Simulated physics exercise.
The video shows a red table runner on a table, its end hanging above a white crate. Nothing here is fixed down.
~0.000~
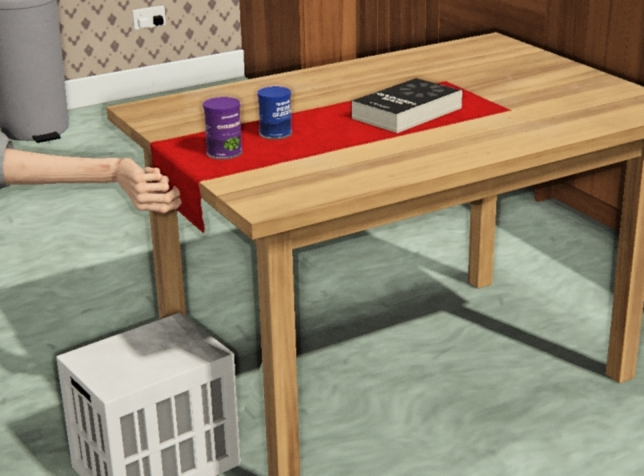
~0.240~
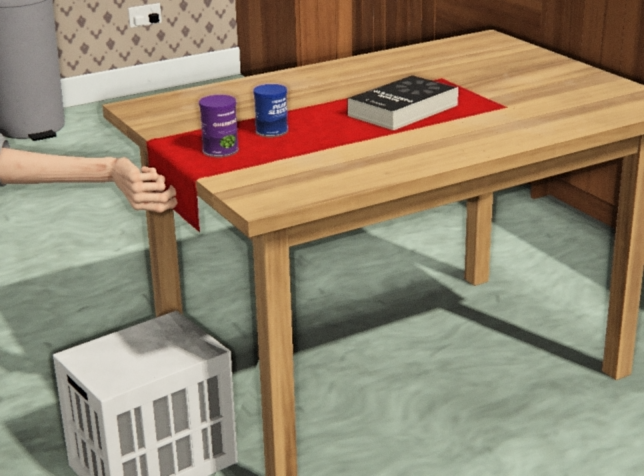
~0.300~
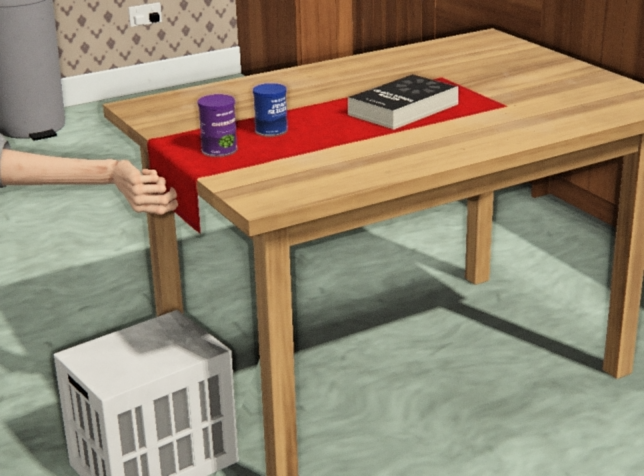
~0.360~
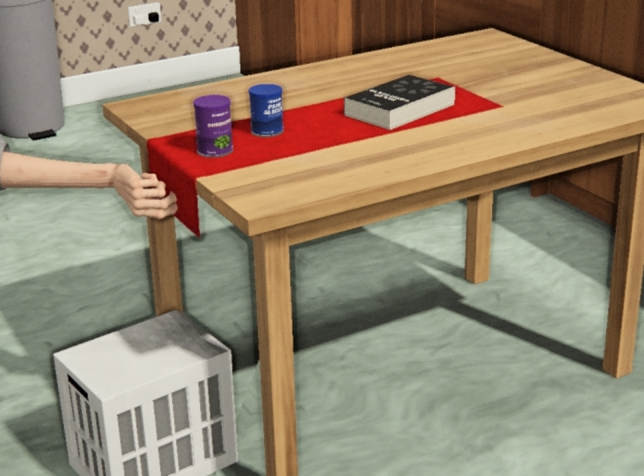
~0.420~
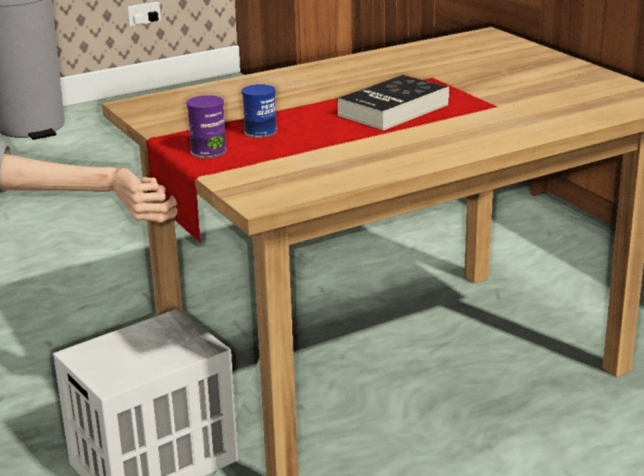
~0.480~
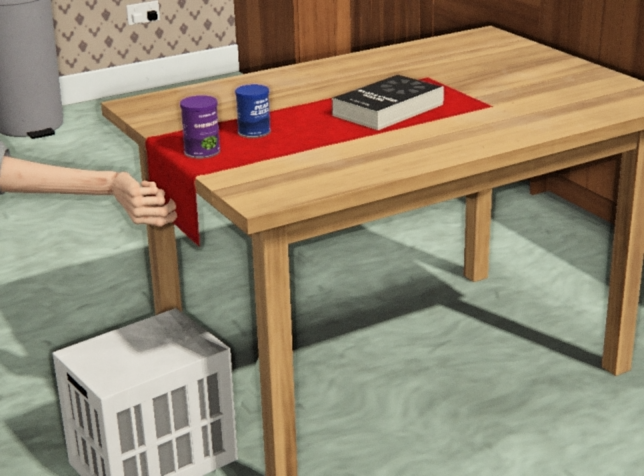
A hand gripped the hanging end of a red table runner above a white crate and slowly pulled it, and the purple tin, blue tin and black book slid slightly left along with the cloth.
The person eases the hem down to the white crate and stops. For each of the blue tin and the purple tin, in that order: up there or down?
Result: Blue tin drops down, purple tin drops down.
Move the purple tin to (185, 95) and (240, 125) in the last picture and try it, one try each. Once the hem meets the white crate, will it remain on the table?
On the first go it is still on top, and on the second it gets pulled off.
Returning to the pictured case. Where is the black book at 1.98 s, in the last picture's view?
(283, 124), roughly.
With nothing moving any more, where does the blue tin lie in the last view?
It comes to rest around (75, 291).
After 1.26 s, hem going down; blue tin carried along near (191, 124); purple tin down below near (128, 316).
After 1.98 s, hem on the crate; blue tin down below near (76, 290); purple tin down below near (128, 317).
At rest, hem on the crate; blue tin down below near (75, 291); purple tin down below near (128, 317). The blue tin is carried off the end and the purple tin falls off.
